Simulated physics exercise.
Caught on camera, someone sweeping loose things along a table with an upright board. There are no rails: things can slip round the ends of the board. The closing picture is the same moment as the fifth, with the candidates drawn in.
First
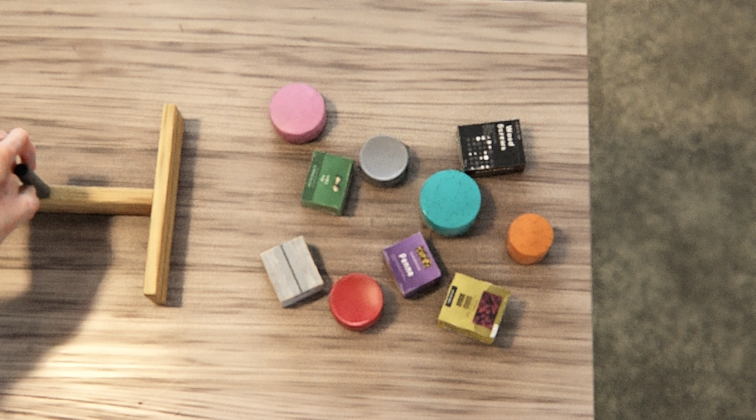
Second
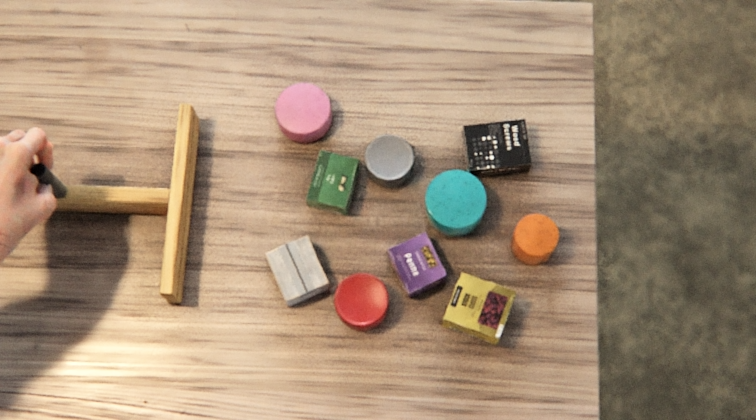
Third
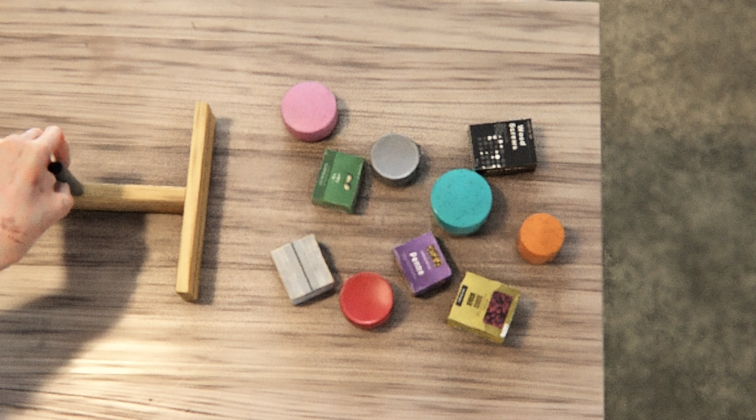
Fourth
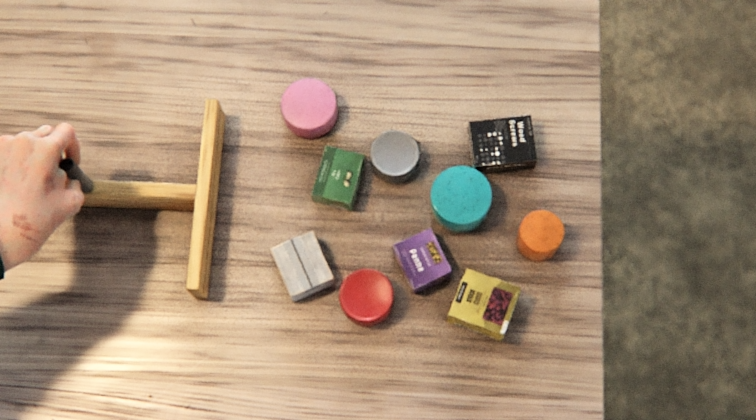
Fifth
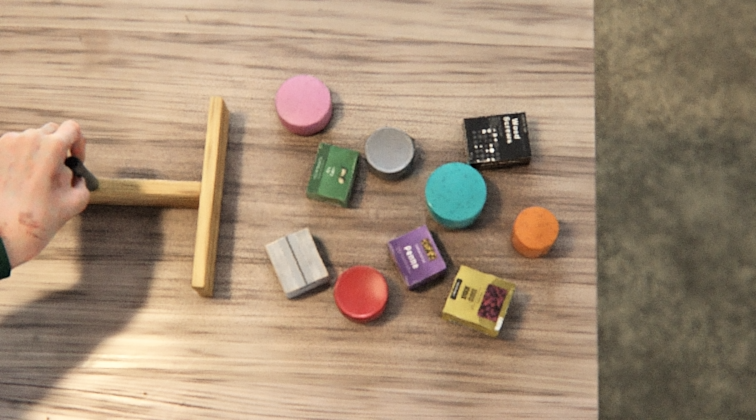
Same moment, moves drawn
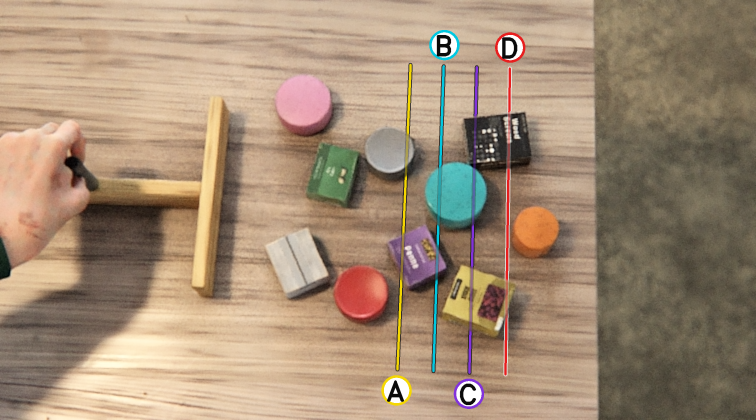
At the start, a hand at the left holds the handle of an upright wooden board, with colourful tubs and small boxes spread on the table to its right. The hand pushes the board rightward, narrowing the gap, and by the last view it still has not touched them.
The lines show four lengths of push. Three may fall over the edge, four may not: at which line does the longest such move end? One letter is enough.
As far as mark D.
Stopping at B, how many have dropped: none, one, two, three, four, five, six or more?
The count is none.
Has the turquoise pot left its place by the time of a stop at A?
Yes.
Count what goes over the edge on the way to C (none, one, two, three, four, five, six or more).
By then, none.
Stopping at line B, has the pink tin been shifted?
Yes.
On the copy, A at (404, 211); B at (439, 212); C at (473, 214); D at (508, 215).
On D. First, board (316, 194); pink tin (352, 96); red tub (392, 299).
Then, board (424, 198); orange pot (548, 232); black box (546, 129).
Finally, board (506, 201); orange pot over the edge; black box over the edge; two fallen.
By contrast, A is within the limit but short; B is within the limit but short; C is within the limit but short.
